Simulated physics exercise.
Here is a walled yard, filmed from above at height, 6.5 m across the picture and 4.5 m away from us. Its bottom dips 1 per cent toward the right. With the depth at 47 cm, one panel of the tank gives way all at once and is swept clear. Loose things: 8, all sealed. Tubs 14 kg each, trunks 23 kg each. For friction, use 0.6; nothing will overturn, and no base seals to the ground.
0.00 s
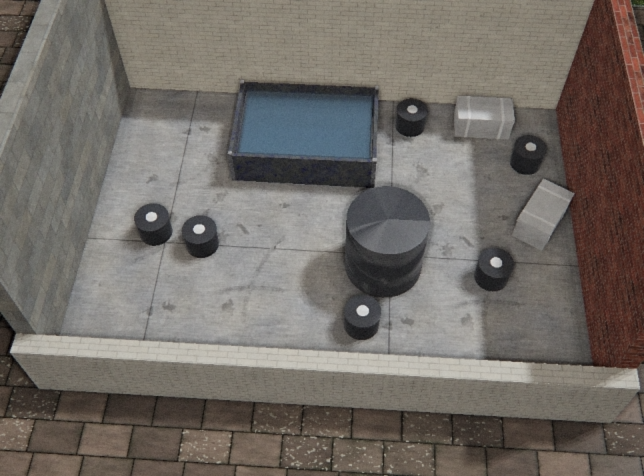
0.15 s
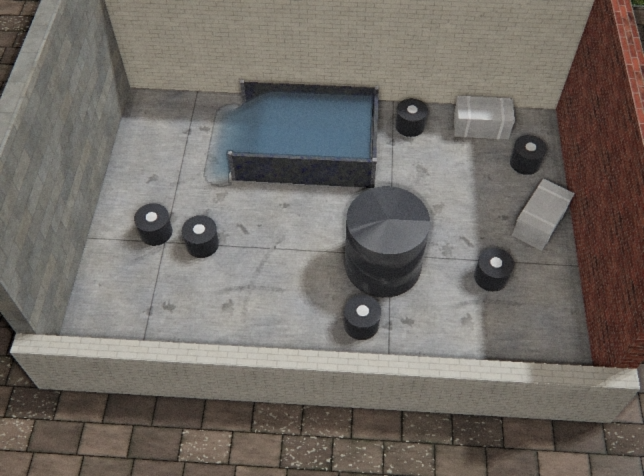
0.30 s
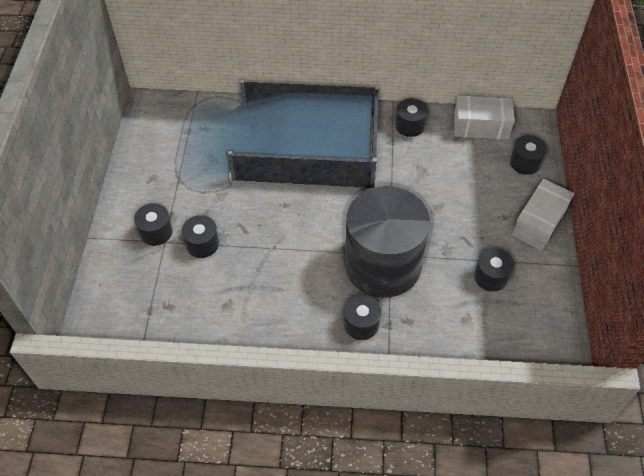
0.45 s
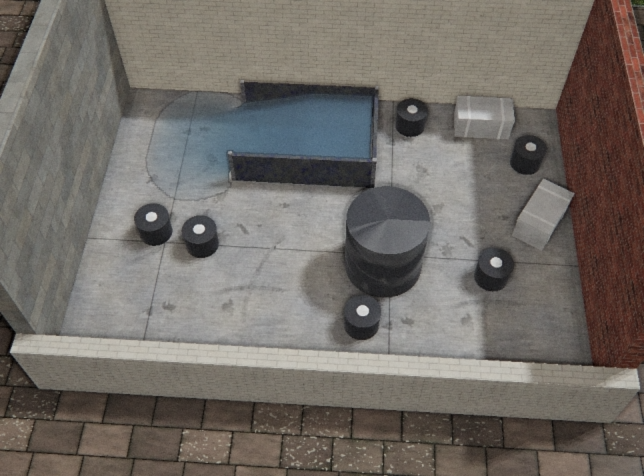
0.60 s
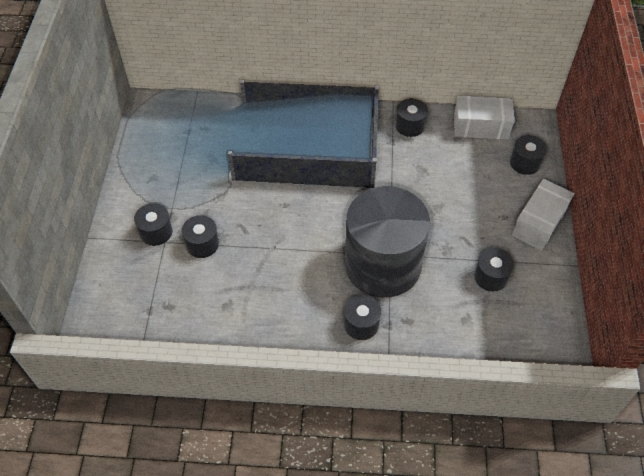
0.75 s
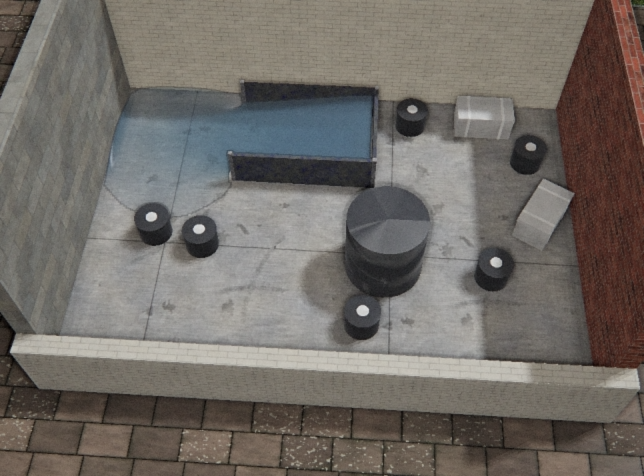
Water poured out of the open left side of a dark tank in a walled yard, spreading in a rounded sheet toward the left wall, while the tubs and pale trunks around it stayed still.
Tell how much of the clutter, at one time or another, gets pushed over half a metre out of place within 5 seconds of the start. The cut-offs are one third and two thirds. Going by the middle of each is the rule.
Share: Low band, below a third.
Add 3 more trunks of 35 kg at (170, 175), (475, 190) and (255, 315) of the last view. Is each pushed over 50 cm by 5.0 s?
Note, in sequence: Over threshold; under threshold; under threshold.
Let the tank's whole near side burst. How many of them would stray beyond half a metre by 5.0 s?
Then it comes to 2.
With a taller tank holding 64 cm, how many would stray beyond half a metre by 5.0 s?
In that case 3 of them.
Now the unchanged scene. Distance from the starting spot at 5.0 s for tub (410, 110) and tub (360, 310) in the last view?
Net shifts, in order: 0 cm and 0 cm.
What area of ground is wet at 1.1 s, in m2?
Near 7.0 m2 in all.
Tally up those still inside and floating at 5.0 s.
Total: 0.
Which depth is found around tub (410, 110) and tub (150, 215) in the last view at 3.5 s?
0 and 6 cm.
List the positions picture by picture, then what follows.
The first frame shows a tub at (412, 110), on the bottom; a tub at (531, 147) rests on the ground; water covers 2.5 m2; 0 of 8 have shifted.
The second frame shows a tub at (412, 110) rests on the ground; a tub at (531, 147), on the bottom; 3.0 m2 under water; 0 of 8 have shifted.
The third frame shows a tub at (412, 110), on the bottom; a tub at (531, 147), on the bottom; water covers 3.8 m2; 0 of 8 have shifted.
The fourth frame shows a tub at (412, 110) rests on the ground; a tub at (531, 147) rests on the ground; water covers 4.7 m2; 0 of 8 have shifted.
The fifth frame shows a tub at (412, 110) rests on the ground; a tub at (531, 147), on the bottom; water covers 5.7 m2; 0 of 8 have shifted.
The sixth frame shows a tub at (412, 110), on the bottom; a tub at (531, 147) rests on the ground; water covers 6.4 m2; 0 of 8 have shifted.
After 1.1 s 0 of 8 are over 50 cm from their spots; 0 afloat.
After 2.2 s 0 of 8 are over 50 cm from their spots; 0 afloat.
After 3.5 s 1 of 8 are over 50 cm from their spots; 0 afloat.
After 5.0 s 1 of 8 are over 50 cm from their spots, and 1 have been at some point; 0 afloat.
